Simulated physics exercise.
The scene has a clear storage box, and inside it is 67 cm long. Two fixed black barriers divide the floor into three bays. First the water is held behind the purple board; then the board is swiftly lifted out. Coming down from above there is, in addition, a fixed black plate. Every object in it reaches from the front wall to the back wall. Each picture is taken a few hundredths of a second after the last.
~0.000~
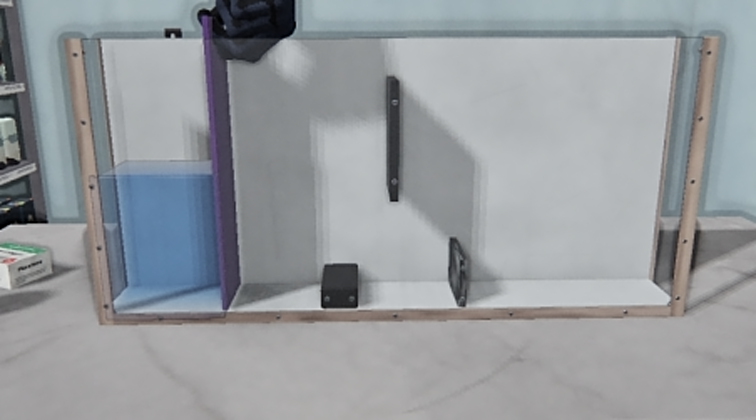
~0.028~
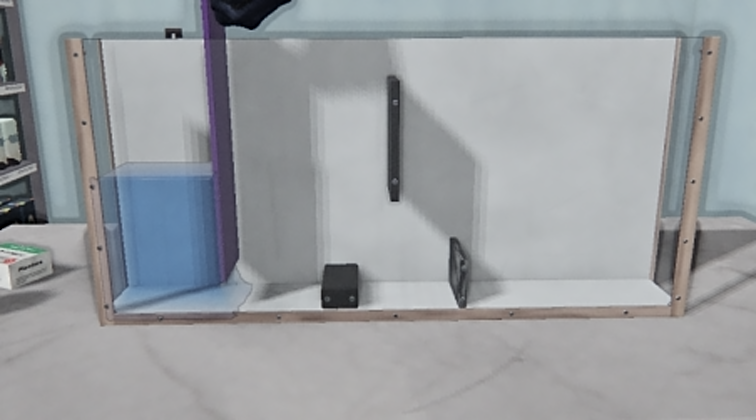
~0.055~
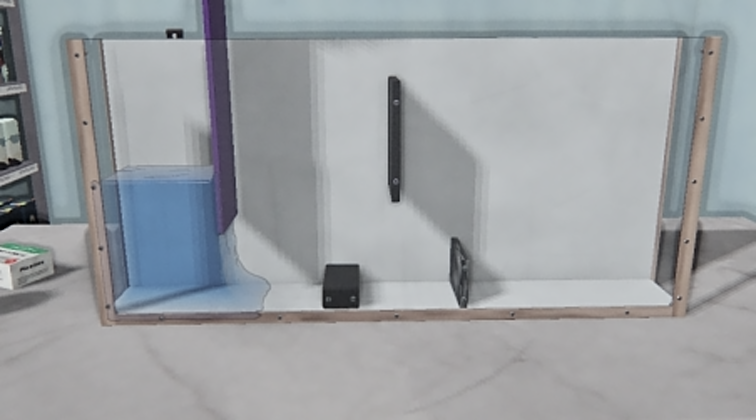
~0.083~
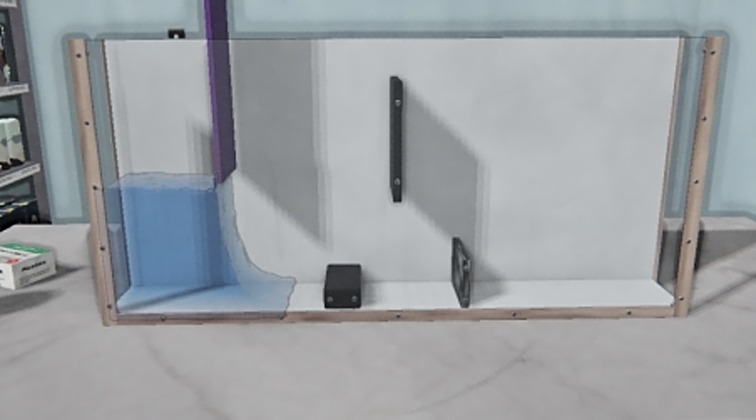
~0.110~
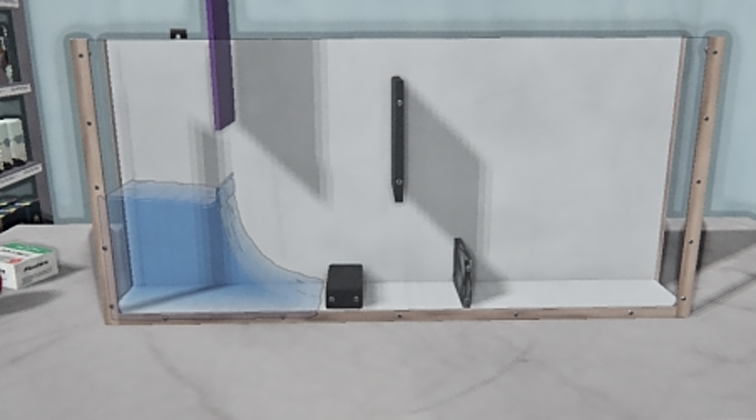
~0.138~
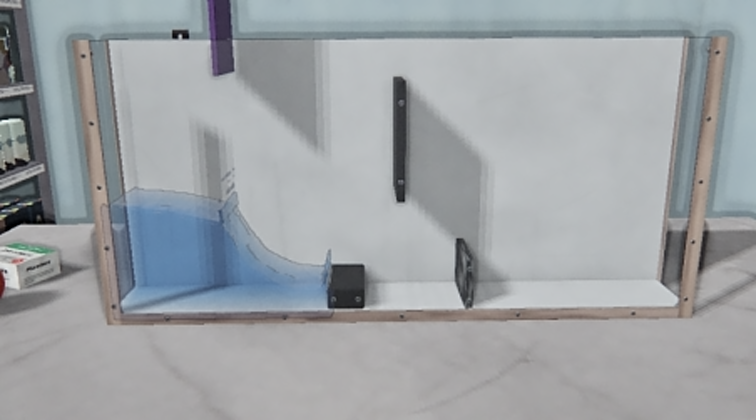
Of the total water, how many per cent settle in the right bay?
18 %.
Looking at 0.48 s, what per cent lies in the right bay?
That share comes to around 14 percent, give or take.
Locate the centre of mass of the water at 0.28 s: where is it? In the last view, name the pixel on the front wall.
The centre of mass sits near (256, 273) on the front wall.
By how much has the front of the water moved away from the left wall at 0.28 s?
Roughly 40 centimetres out.
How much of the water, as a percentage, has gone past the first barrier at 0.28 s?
About 20 %.
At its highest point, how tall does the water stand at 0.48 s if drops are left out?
Max height: Approx. 7.5 cm.
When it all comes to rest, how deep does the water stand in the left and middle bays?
Depths in order: 4.5 cm, then 4.5 cm.
Then, 0.28 s in, the shares are 80, 20 and 0 per cent from left to right.
Then, 0.48 s in, the shares are 55, 32 and 13 per cent from left to right.
Then, 0.85 s in, the shares are 45, 36 and 19 per cent from left to right.
Finally, the split from left to right is 54, 27 and 19 per cent.
